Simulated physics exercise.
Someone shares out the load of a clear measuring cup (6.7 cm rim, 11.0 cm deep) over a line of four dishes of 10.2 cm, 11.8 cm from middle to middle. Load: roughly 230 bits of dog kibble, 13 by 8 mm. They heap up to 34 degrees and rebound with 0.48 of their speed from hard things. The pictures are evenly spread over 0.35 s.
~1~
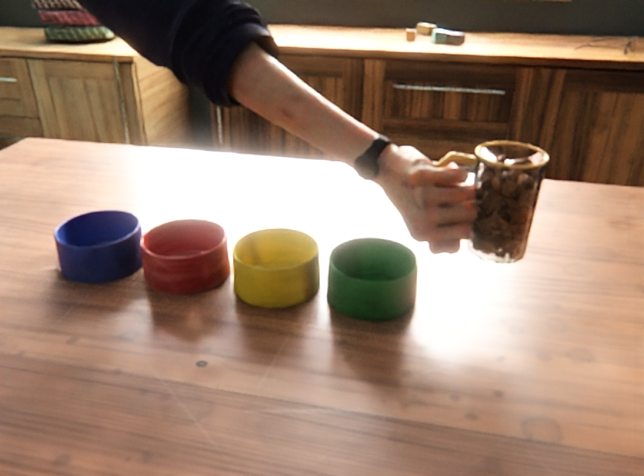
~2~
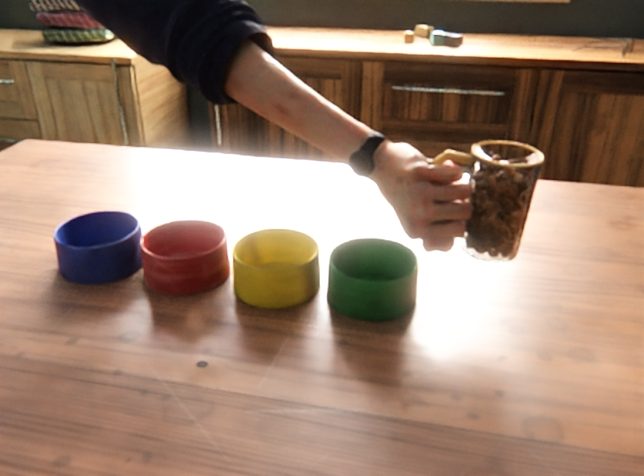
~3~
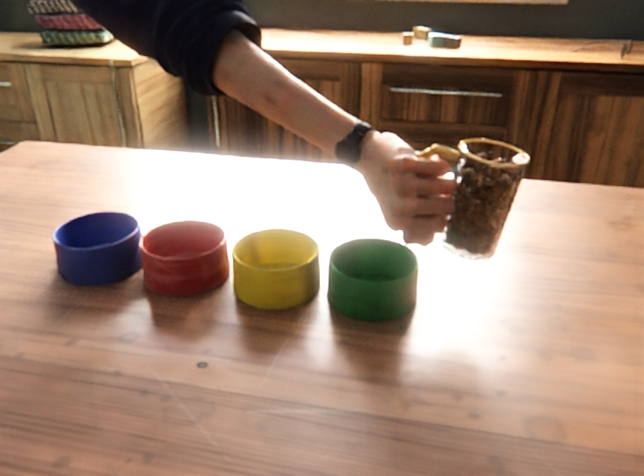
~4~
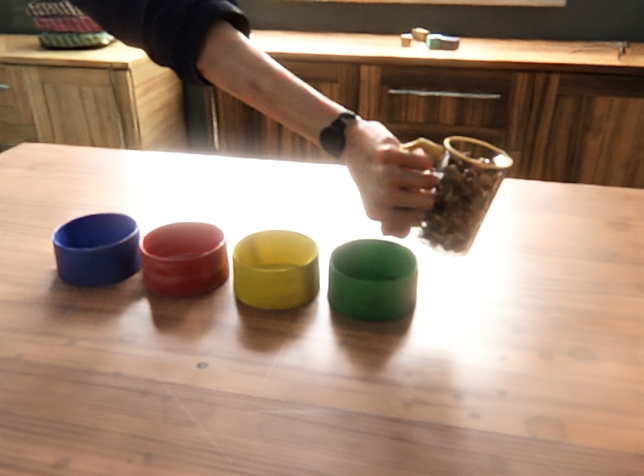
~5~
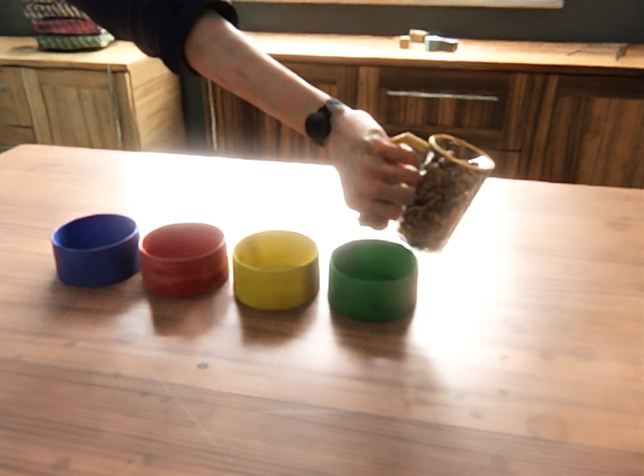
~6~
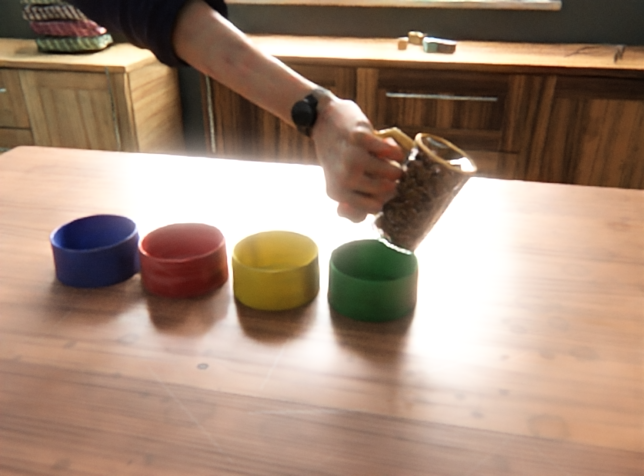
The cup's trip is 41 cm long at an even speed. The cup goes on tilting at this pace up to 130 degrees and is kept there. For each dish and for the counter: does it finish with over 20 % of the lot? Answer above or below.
Red above, blue below, green below, yellow below, counter below.
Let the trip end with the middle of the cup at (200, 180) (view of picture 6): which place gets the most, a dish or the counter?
The winner: Yellow.
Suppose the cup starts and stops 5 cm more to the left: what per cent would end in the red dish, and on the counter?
Then: Red 90; counter 10.
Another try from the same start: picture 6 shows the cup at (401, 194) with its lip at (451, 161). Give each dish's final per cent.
Red 100; blue 0; green 0; yellow 0.
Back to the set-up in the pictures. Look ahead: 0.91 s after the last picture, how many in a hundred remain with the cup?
Roughly 90 per cent.
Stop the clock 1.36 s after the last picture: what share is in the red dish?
Some 75 per cent.
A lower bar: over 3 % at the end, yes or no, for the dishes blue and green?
Blue no, green no.
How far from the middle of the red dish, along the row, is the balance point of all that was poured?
About 2 cm to its right.
Then, 0.54 s after the last picture, tilt 75 degrees; cup holds 100 %.
Then, 0.91 s after the last picture, tilt 108 degrees; cup holds 90 %, yellow 10 %.
Then, 1.36 s after the last picture, tilt 130 degrees; cup holds 15 %, red 75 %, yellow 10 %.
In the end, red 90 %, blue 0 %, green 0 %, yellow 10 %, counter 0 %.
